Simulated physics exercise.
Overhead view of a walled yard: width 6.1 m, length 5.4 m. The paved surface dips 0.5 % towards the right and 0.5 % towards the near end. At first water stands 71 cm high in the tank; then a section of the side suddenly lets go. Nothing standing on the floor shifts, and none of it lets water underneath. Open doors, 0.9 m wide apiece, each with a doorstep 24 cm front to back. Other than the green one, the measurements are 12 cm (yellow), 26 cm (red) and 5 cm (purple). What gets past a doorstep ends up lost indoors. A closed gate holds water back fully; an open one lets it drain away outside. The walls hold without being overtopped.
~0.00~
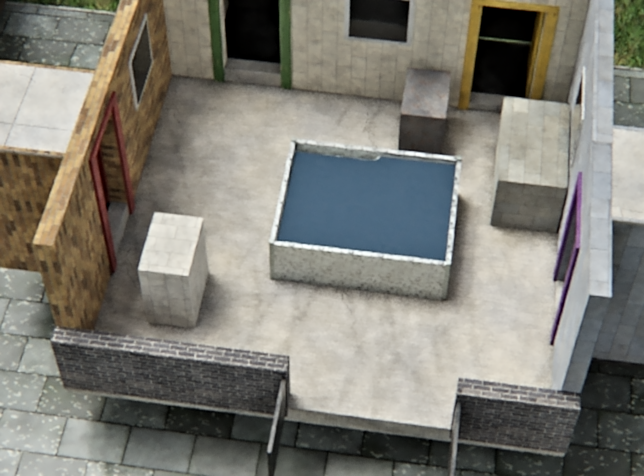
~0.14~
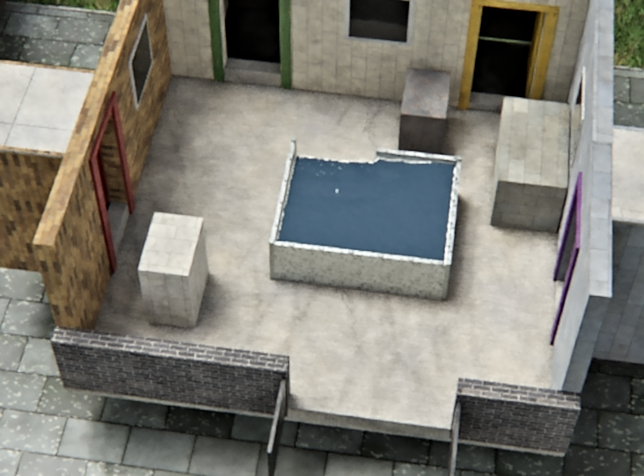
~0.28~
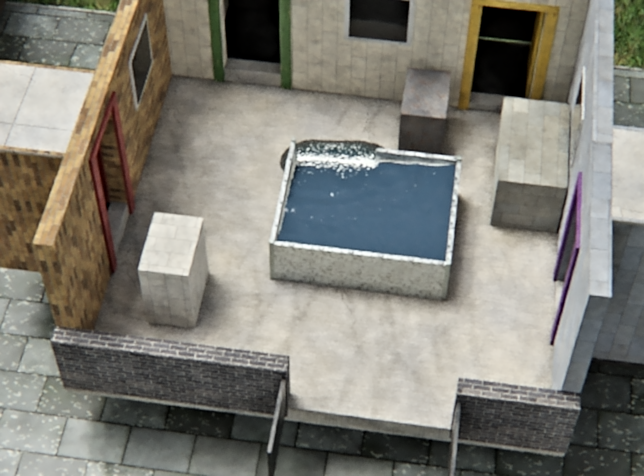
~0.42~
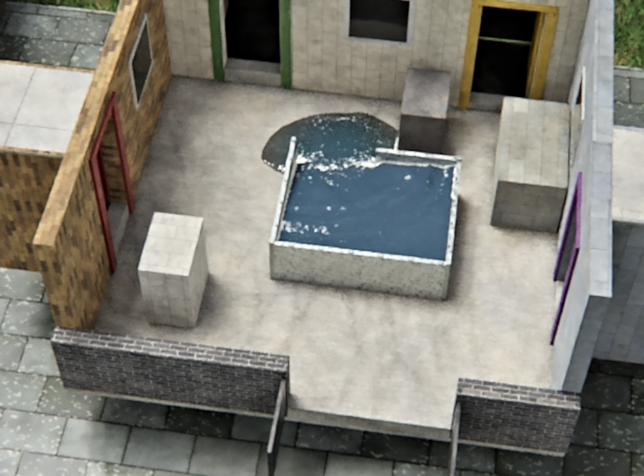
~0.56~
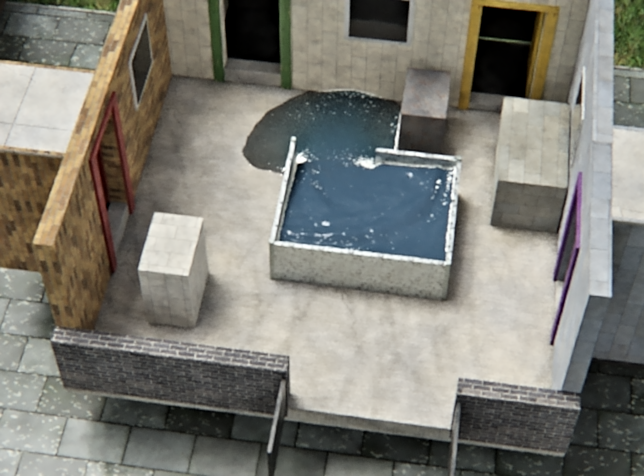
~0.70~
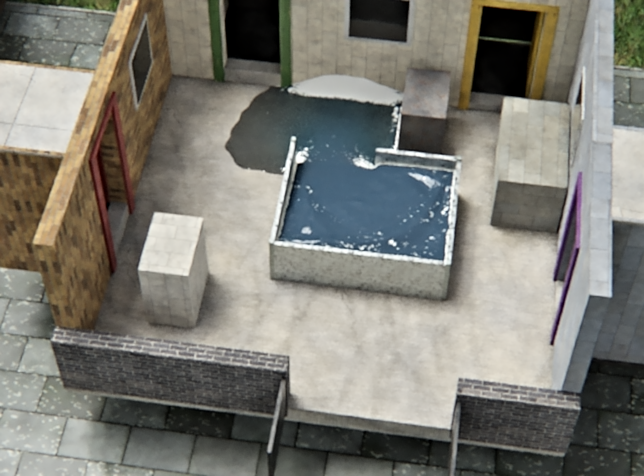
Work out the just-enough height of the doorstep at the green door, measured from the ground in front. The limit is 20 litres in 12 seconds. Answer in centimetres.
It works out at roughly 20 cm.
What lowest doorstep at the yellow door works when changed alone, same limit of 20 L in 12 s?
At the yellow door it takes roughly 14.0 centimetres.
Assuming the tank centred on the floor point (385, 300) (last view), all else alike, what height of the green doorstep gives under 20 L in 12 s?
In this case, 18 cm or so.
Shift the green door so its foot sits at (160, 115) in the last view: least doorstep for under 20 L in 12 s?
Roughly 28 cm, give or take.
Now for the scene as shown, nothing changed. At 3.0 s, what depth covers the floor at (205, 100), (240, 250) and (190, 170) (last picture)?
Close to 24, 0 and 6 cm deep.
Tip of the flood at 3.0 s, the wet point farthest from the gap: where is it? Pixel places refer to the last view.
At about (102, 308).
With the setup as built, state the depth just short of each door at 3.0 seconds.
In cm: Yellow 7, red 5, purple 1, green 19.
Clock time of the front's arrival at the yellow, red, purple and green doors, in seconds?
Times: Yellow 1.2 s, red 2.4 s, purple 3.0 s, green 0.8 s.
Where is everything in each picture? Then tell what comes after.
Still water, 71 cm deep, in the tank at (368, 203); the green door at (251, 36) is dry, in the first frame.
Water pours out on the far side and has run 0.3 m, to a hidden place; about 6 cm deep outside, 71 cm at the back, in the second frame.
Water pours out on the far side and has run 0.8 m, to (355, 144); about 11 cm deep outside, 71 cm at the back, in the third frame.
The gap is on the far side, the front 1.3 m out at (348, 116); the back of the tank holds 71 cm, in the fourth frame.
Water pours out on the far side and has run 1.8 m, to (320, 93); about 7 cm deep outside, 65 cm at the back, in the fifth frame.
The gap is on the far side, the front 1.8 m out at (278, 88); the back of the tank holds 60 cm; 0.4 m in a straight line remain to the green door at (251, 36), in the sixth frame.
After 1.4 s water covers 20 % of the floor, deepest (46 cm) near (342, 101); 25 cm at the green door, 0 litres in over its 26 cm doorstep.
After 3.0 s water covers 40 % of the floor, deepest (34 cm) near (180, 91); 19 cm at the green door, 3 litres in over its 26 cm doorstep.
After 12.0 s water covers 95 % of the floor, deepest (14 cm) near (510, 232); 9 cm at the green door, 3 litres in over its 26 cm doorstep.
At the green door as built, the water arrived by 0.9 s and peaked near 28 cm at 1.8 s.
With a doorstep of 16.5 cm, 48 litres would have come in within the 12 s; with 22.5 cm, 11 litres. So under 20 litres takes about 20 cm.
